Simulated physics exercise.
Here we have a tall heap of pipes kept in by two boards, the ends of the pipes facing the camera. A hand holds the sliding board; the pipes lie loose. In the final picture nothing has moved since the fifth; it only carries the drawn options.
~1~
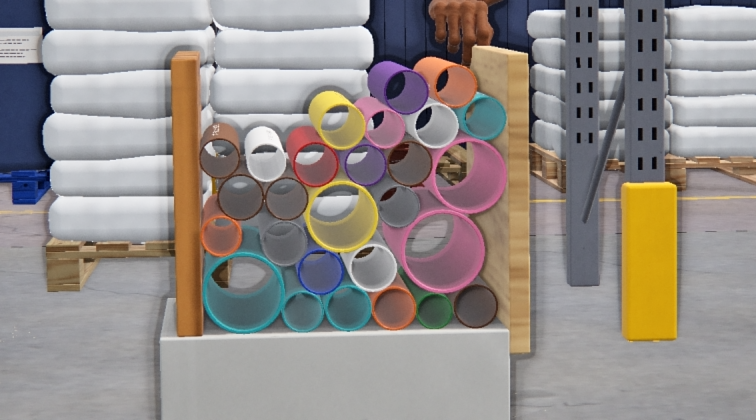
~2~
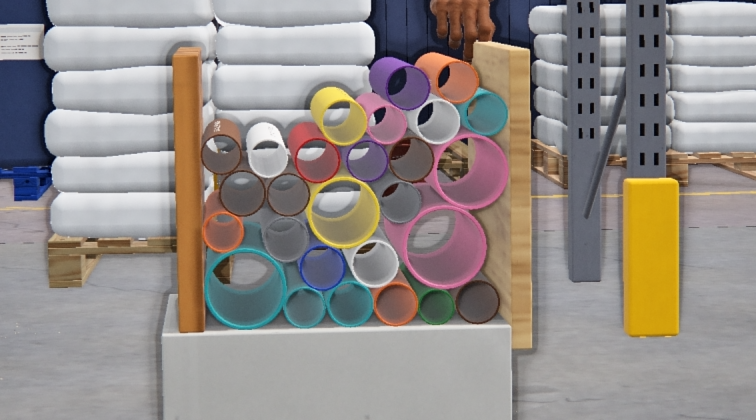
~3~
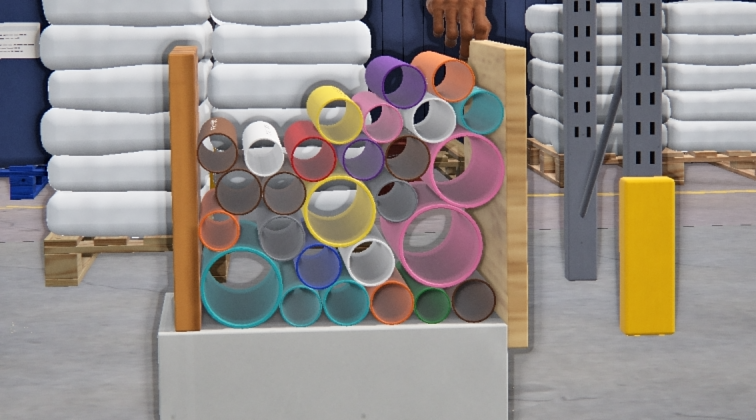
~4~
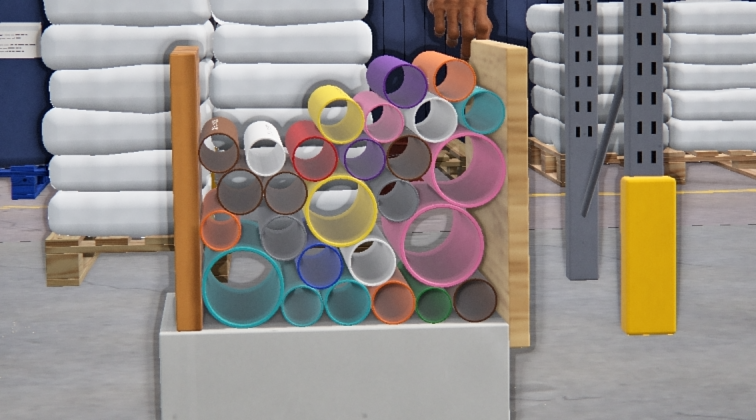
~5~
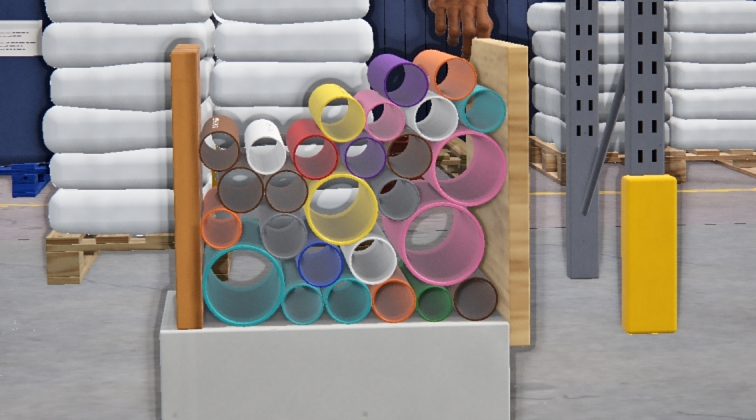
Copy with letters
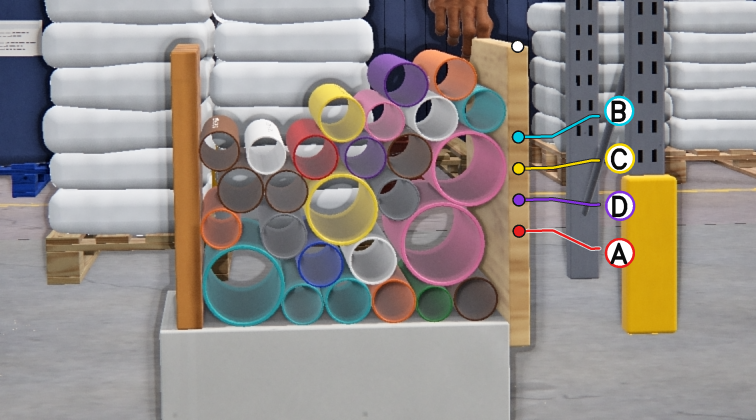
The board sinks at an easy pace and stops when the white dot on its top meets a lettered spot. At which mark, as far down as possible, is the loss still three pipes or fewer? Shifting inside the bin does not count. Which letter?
No lower than D.
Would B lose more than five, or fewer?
Fewer than five.
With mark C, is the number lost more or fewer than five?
It loses fewer than five.
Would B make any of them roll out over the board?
No, at B.
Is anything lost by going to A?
Yes, at A.
On the copy, A at (519, 231); B at (518, 137); C at (518, 169); D at (519, 200); the white dot at (517, 46).
On D. First, top of the board (507, 117).
Then, top of the board (507, 198).
Finally, top of the board (507, 199), two out over the board.
By contrast, A more than three out over the board; B none out over the board; C two out over the board.
